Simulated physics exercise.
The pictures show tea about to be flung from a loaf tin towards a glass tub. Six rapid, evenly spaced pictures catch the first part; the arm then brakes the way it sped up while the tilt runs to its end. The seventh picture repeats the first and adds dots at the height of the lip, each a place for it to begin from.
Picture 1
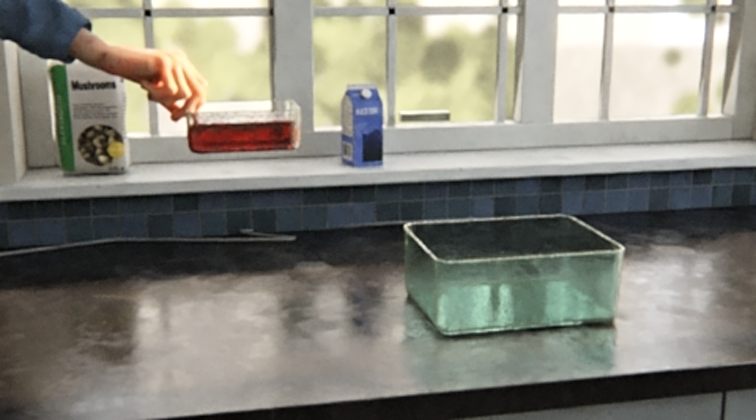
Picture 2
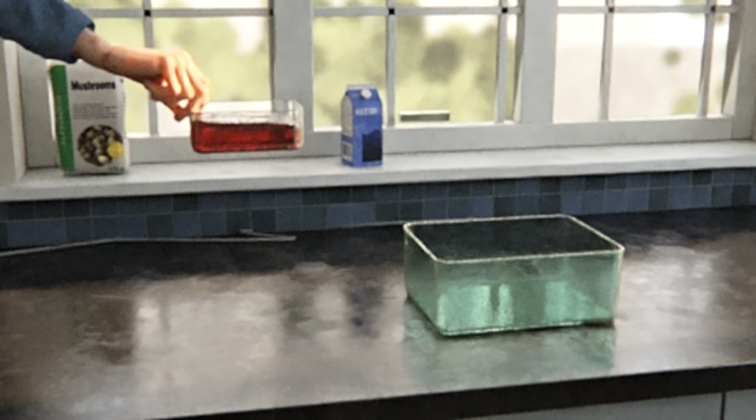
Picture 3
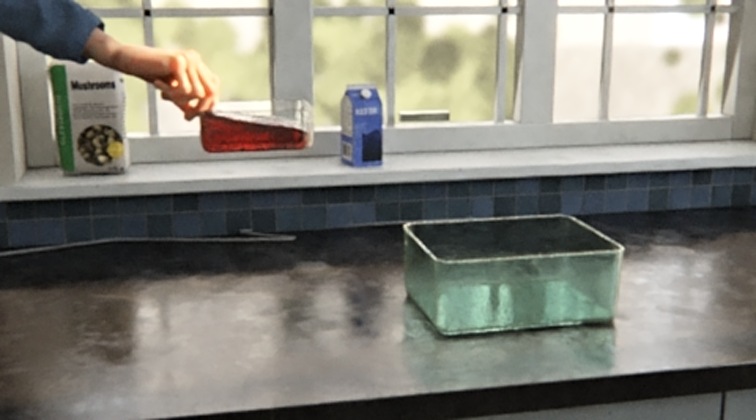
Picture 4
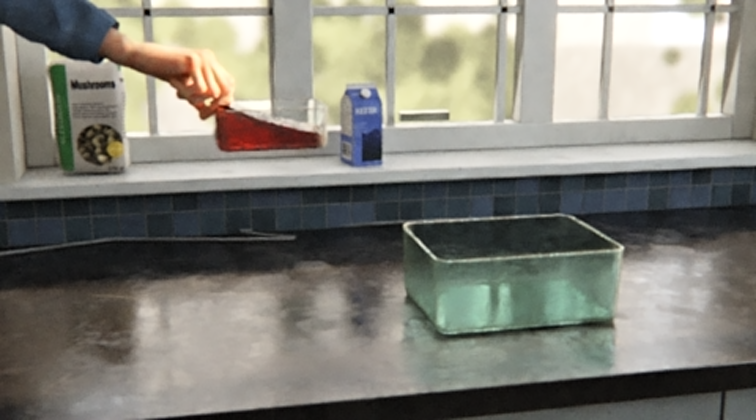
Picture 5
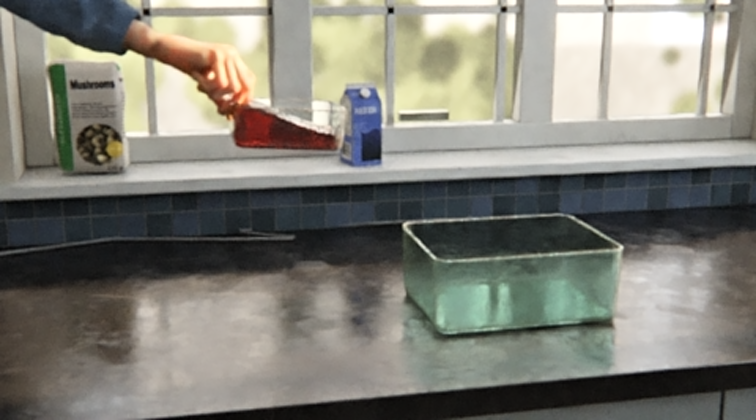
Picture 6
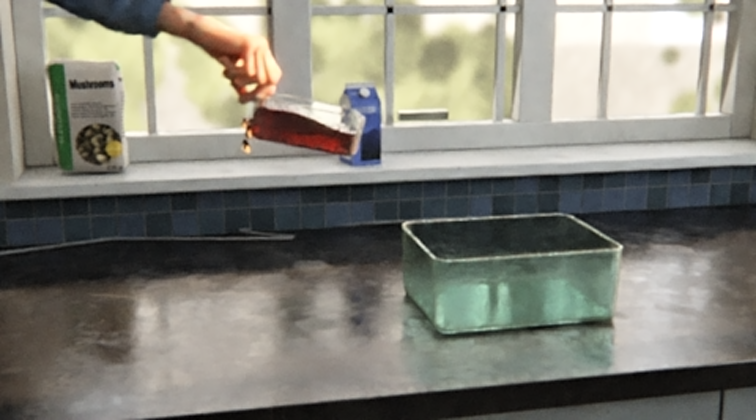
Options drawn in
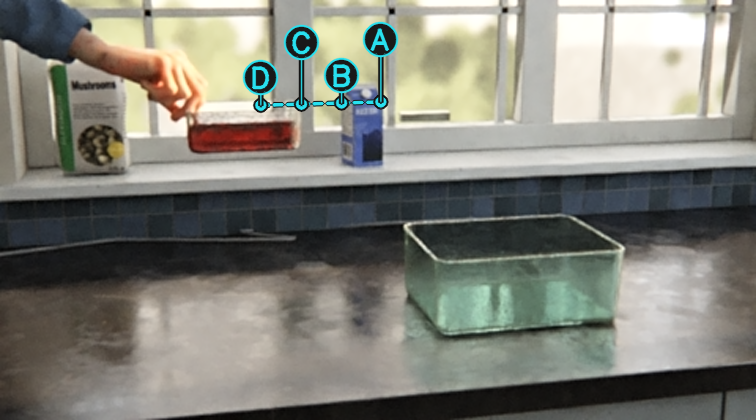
A hand in a blue sleeve holds a clear, loaf-shaped container of red-brown tea above a dark kitchen counter, seen from the front by a still camera. A green-tinted glass tub sits on the counter at right, with a mushroom packet and blue carton on the white windowsill behind. The hand carries the container a short way right, tilting its right end slightly down as a little tea dribbles from its left end.
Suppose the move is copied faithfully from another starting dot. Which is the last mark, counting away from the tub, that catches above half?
Place D.
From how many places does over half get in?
All of the four.
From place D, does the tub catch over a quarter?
Yes, clearly.
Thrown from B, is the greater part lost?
No.
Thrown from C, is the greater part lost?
No, not at all.
On the marked copy, A at (380, 101); B at (341, 103); C at (301, 104); D at (260, 105).
With A, about 90 % lands in the tub, 4 % falls short and 6 % goes beside or beyond.
With B, about 85 % lands in the tub, 7 % falls short and 8 % goes beside or beyond.
With C, about 81 % lands in the tub, 13 % falls short and 6 % goes beside or beyond.
With D, about 63 % lands in the tub, 33 % falls short and 4 % goes beside or beyond.
